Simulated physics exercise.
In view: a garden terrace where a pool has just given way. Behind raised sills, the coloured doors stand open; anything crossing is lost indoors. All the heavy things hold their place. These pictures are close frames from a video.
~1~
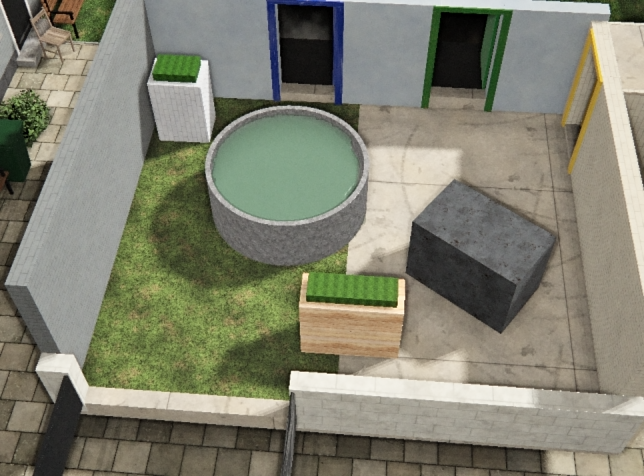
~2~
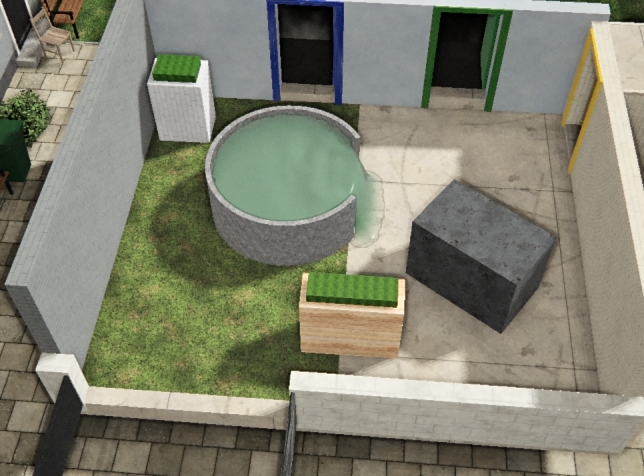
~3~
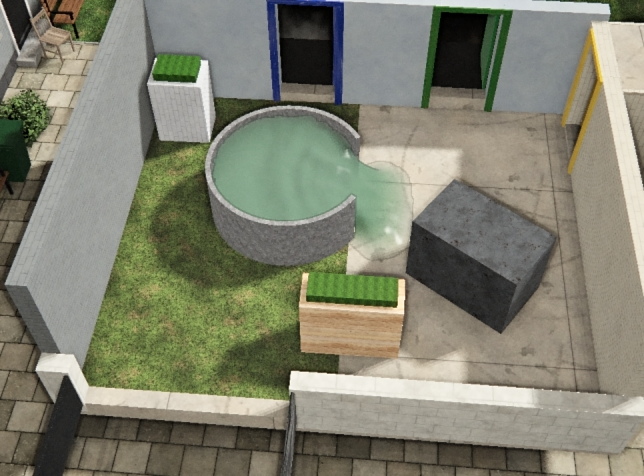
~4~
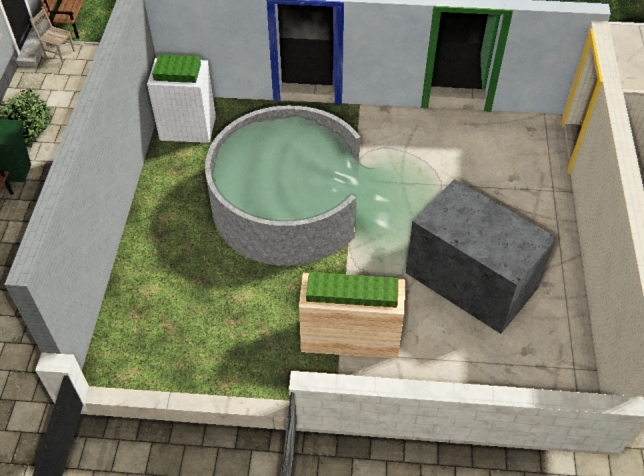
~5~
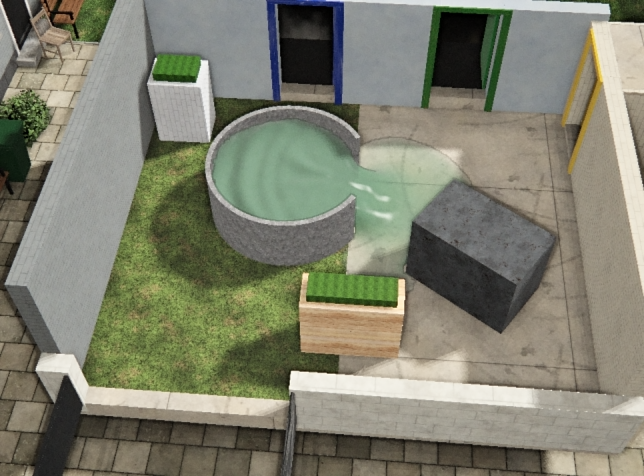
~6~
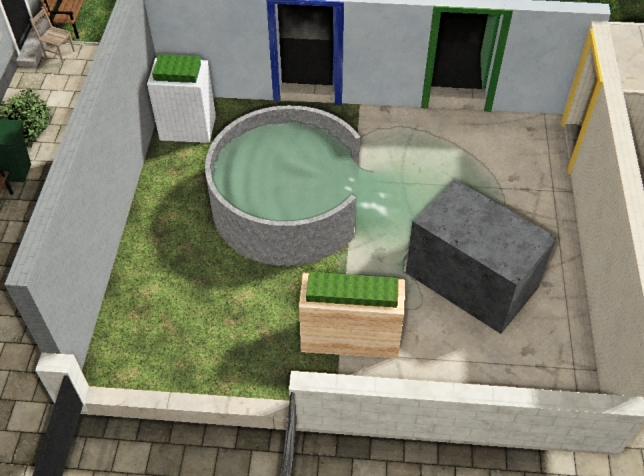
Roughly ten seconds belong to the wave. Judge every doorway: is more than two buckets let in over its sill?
My call: The green door stays at two or fewer, the blue door stays at two or fewer, the yellow door goes past two.
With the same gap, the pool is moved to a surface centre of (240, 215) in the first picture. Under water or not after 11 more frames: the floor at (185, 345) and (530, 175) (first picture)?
I'd say spared for the first and watered for the second.
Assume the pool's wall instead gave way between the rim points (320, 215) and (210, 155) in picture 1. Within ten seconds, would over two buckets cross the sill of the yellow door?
Then: Yellow is under.
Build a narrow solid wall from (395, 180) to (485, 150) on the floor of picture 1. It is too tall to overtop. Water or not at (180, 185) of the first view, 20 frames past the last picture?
Untouched.
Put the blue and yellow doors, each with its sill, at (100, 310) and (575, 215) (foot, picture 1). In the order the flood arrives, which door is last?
Dead last is the one in blue.
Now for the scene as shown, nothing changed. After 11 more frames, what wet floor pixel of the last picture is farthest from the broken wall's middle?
Near (596, 395).
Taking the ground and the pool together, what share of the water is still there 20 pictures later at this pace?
Roughly 92 percent.
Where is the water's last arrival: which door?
I say the blue one.
A moment on, water covers 35 % of the floor; the green door wet at the sill, nothing in, the blue door not reached, the yellow door wet at the sill, nothing in.
Next, water covers 45 % of the floor; the green door wet at the sill, nothing in, the blue door not reached, the yellow door far over two buckets in.
Then, water covers 60 % of the floor; the green door wet at the sill, nothing in, the blue door not reached, the yellow door far over two buckets in.
Later, water covers 90 % of the floor; the green door wet at the sill, nothing in, the blue door wet at the sill, nothing in, the yellow door far over two buckets in.
In the end, water covers 95 % of the floor; the green door wet at the sill, nothing in, the blue door wet at the sill, nothing in, the yellow door far over two buckets in.
